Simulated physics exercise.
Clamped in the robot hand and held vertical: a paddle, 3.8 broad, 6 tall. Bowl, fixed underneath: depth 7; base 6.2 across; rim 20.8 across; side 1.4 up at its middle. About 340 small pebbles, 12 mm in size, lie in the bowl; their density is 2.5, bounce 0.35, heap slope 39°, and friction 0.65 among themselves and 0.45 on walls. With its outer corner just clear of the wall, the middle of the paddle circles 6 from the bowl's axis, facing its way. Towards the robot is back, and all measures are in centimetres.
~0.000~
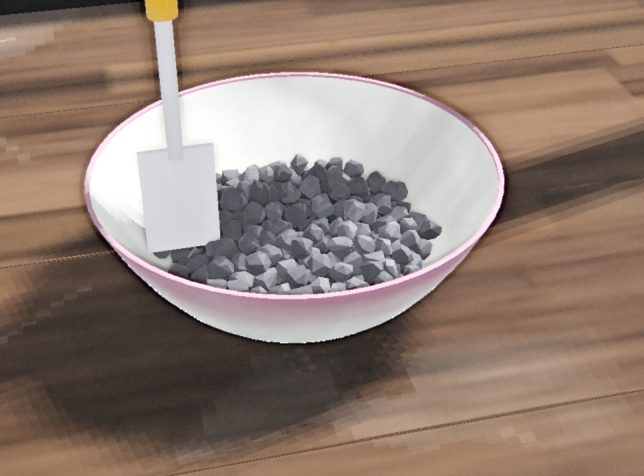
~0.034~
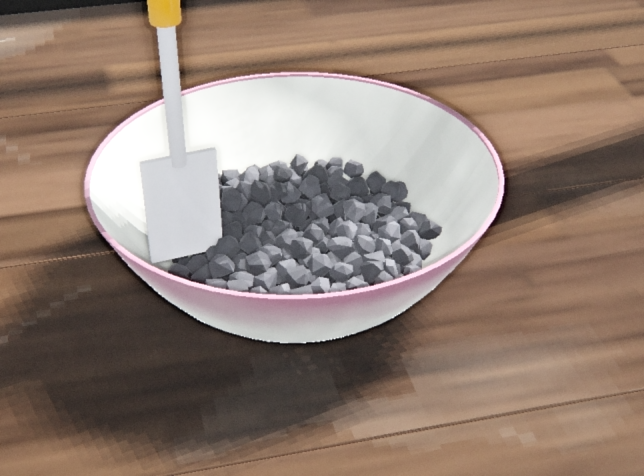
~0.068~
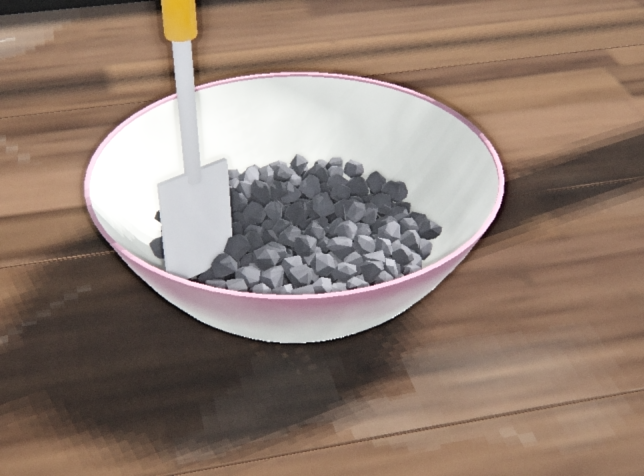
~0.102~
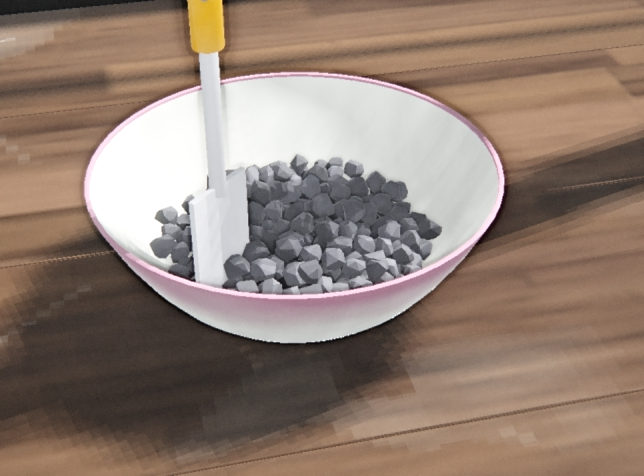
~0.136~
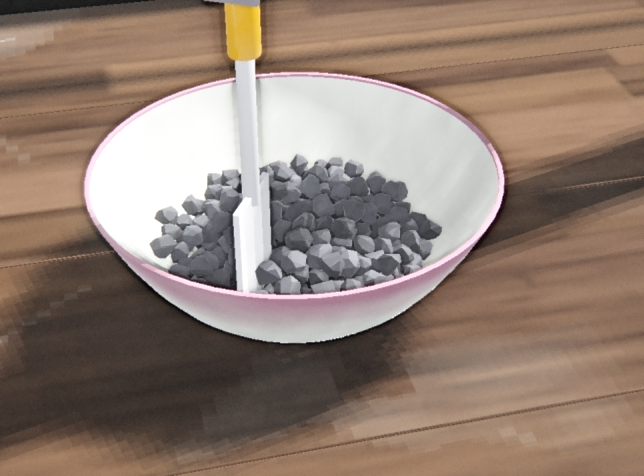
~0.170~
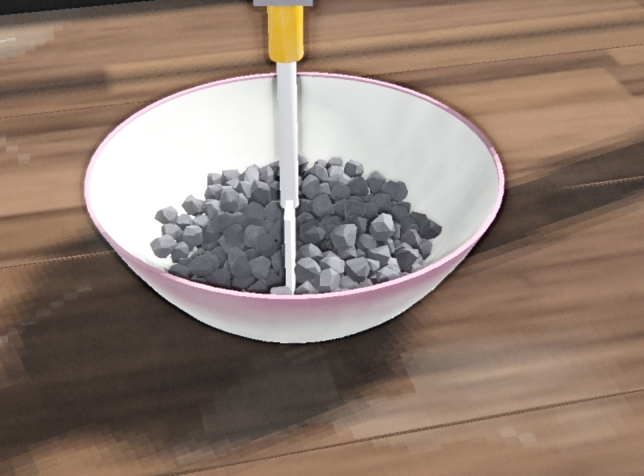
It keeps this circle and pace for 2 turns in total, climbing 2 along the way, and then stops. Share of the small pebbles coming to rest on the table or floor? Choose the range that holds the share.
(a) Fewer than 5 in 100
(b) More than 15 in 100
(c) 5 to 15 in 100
a, fewer than 5 in 100.
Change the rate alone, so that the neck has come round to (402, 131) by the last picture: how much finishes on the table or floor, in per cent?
Some 10 per cent.
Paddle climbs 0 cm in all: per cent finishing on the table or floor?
10 %.
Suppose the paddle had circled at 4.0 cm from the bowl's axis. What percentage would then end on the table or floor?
That would make it around 0 percent.
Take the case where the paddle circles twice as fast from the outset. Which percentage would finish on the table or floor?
It would come to around 15 percent.
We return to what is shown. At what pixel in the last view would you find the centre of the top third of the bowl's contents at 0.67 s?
I'd point to somewhere close to (262, 209).
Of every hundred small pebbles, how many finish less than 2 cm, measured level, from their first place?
Some 70 per cent.
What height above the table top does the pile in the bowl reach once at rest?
The top sits some 6.0 cm up.
After 0.67 s, 329° round, highest piece 8 above the table; 331 in the bowl, 4 on the table or floor.
After 1.18 s, 223° round, highest piece 8 above the table; 329 in the bowl, 5 on the table or floor, 1 in flight or on the tool.
After 1.63 s, 0° round, highest piece 6 above the table; 329 in the bowl, 6 on the table or floor.
After 2.33 s, 0° round, highest piece 6 above the table; 329 in the bowl, 6 on the table or floor.
At rest, 329 in the bowl, 6 on the table or floor. That is 2 % on the table or floor.
